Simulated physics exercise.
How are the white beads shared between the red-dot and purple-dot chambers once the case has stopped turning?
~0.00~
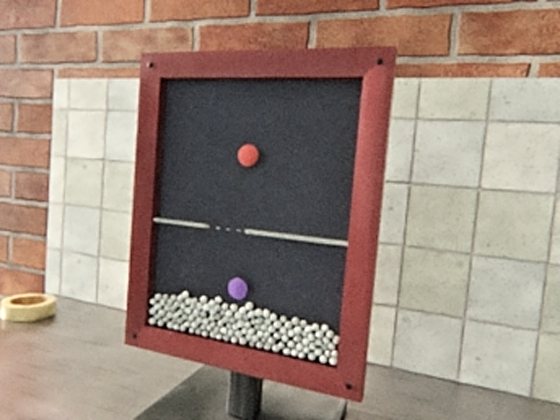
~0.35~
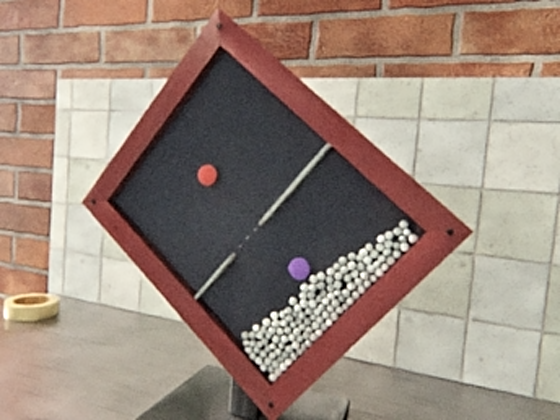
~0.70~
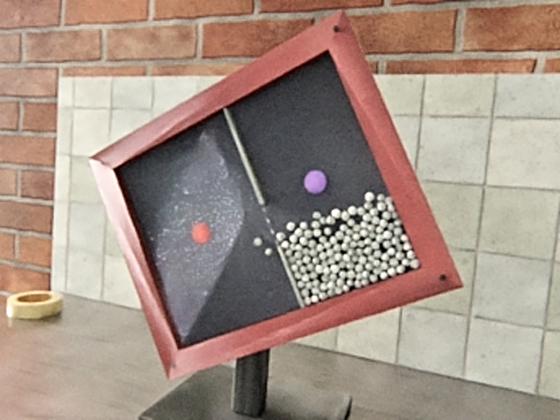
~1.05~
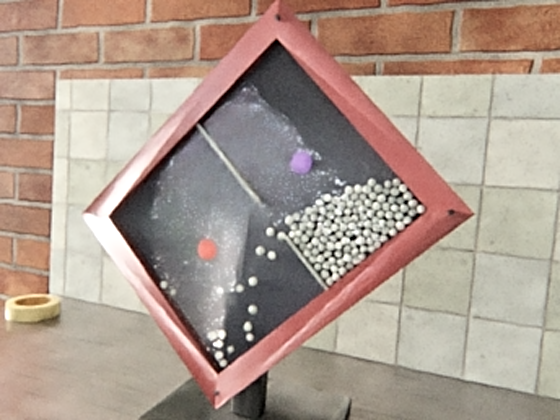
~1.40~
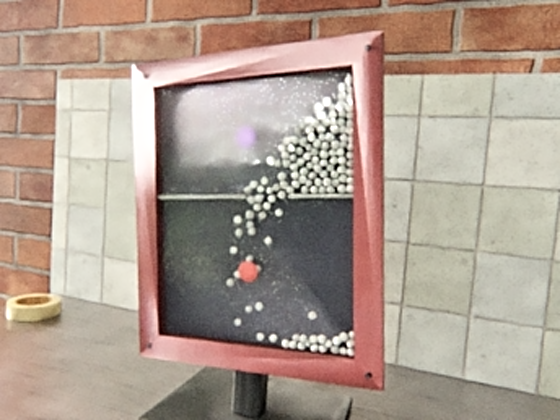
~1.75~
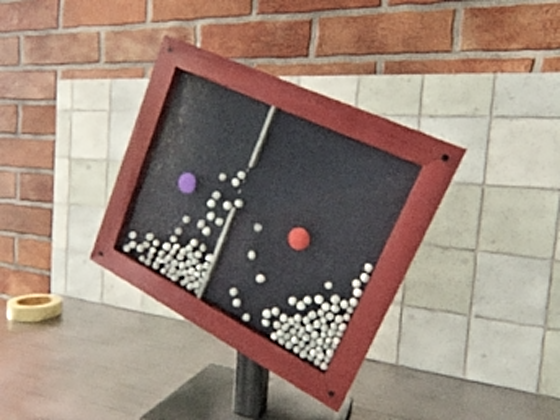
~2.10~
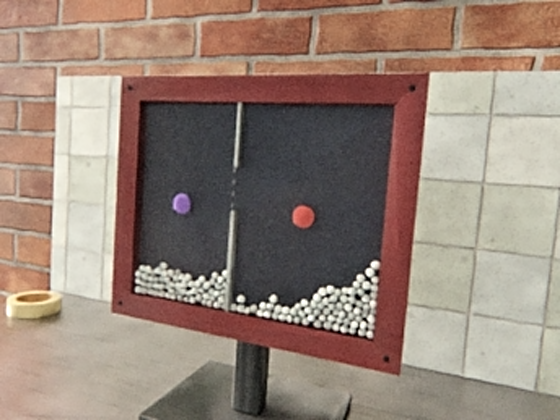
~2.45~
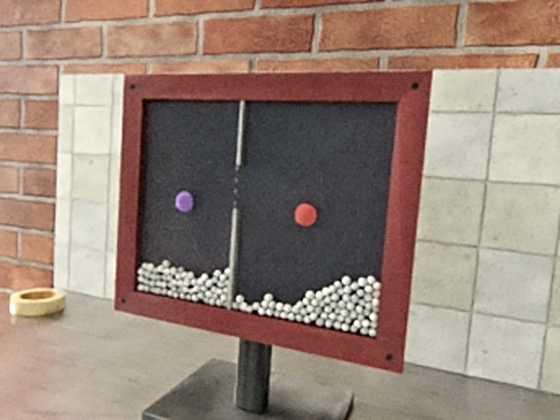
They end up split between the two, with a fair part of the beads in the red-dot chamber and a fair part in the purple-dot chamber.
